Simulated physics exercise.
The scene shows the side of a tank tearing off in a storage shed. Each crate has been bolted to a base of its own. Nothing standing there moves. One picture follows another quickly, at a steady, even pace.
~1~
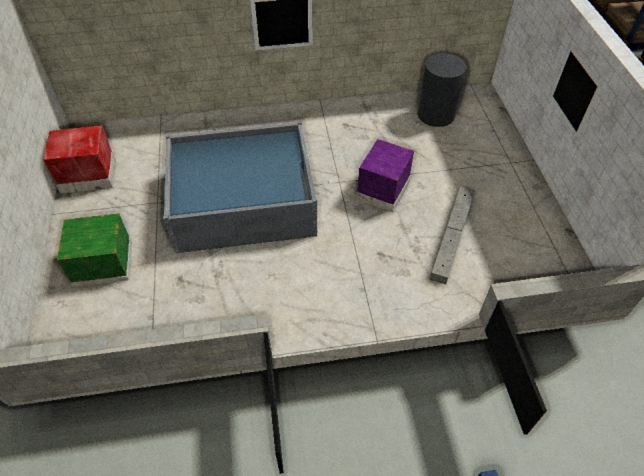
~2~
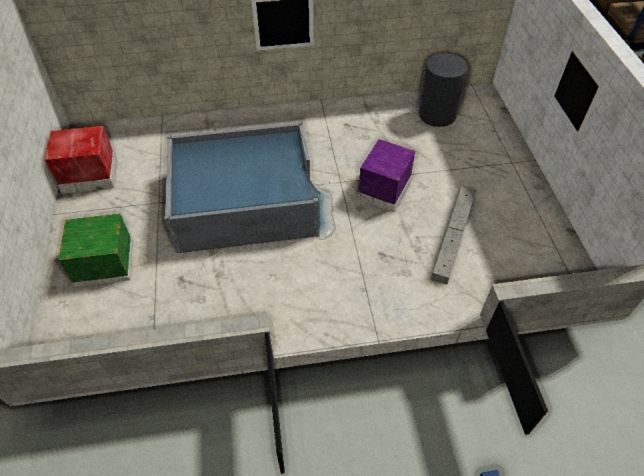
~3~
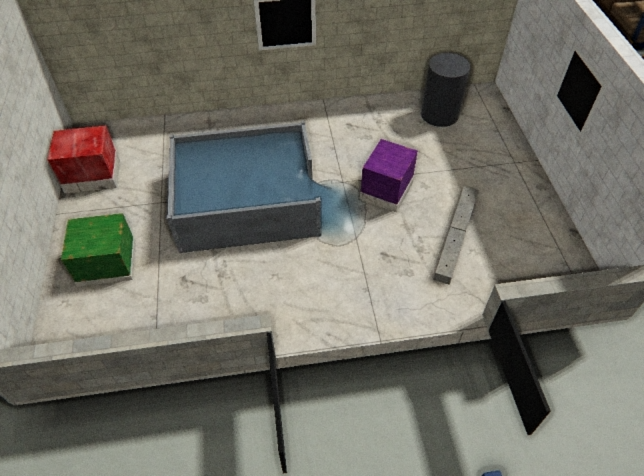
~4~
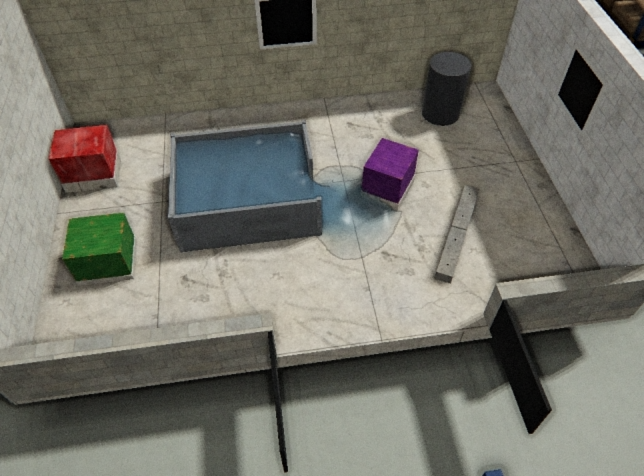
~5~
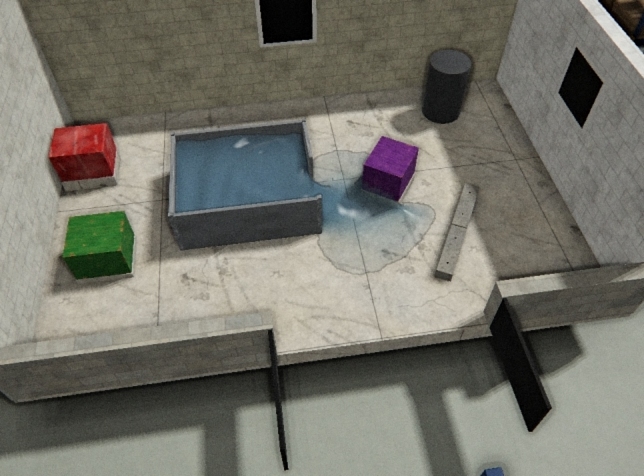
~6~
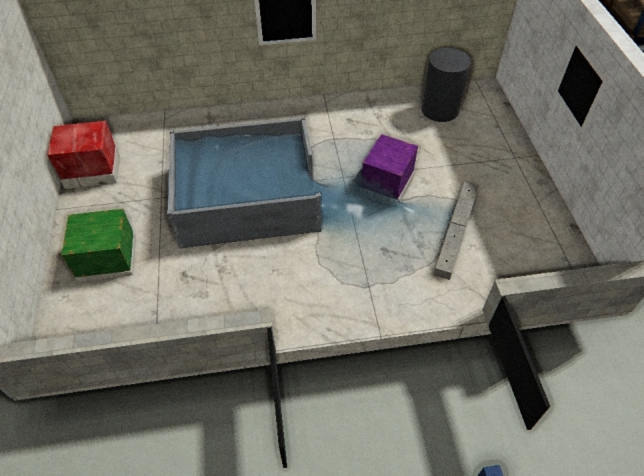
To begin with, an open tank of water stands whole and still between red and green blocks on the left and a purple block on the right. Its right side breaks open and water pours through the gap, spreading rightward across the floor, around the purple block and up to the long narrow slab.
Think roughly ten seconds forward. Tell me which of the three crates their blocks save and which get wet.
Here is how it ends: The purple crate gets wet; the red crate is spared; the green crate is spared.
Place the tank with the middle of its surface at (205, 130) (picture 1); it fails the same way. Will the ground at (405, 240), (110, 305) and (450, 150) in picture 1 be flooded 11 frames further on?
The first spot is inundated, the second not reached, and the third inundated.
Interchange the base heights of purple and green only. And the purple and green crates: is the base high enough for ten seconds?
After ten seconds the purple crate is swamped, and the green crate is unaffected.
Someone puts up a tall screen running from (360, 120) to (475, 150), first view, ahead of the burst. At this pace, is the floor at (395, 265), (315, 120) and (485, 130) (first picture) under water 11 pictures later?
The first point comes out inundated, the next inundated, the last unwetted.
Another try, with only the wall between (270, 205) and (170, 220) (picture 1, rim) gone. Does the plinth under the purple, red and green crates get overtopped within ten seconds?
I'd expect the purple crate remains untouched, the red crate goes wet, and the green crate goes wet.
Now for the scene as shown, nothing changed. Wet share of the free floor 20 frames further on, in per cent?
About 50 per cent.
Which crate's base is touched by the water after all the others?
Clearly the green one.
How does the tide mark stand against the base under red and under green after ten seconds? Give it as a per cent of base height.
Roughly 30 and 20 per cent respectively.
A moment on, water covers 25 % of the floor; the purple crate water round its plinth, the red crate not reached, the green crate not reached.
Next, water covers 45 % of the floor; the purple crate water round its plinth, the red crate not reached, the green crate not reached.
Then, water covers 50 % of the floor; the purple crate water round its plinth, the red crate not reached, the green crate not reached.
Later, water covers 65 % of the floor; the purple crate water round its plinth, the red crate water round its plinth, the green crate not reached.
In the end, water covers 70 % of the floor; the purple crate was topped, the red crate stayed above the water, the green crate stayed above the water.
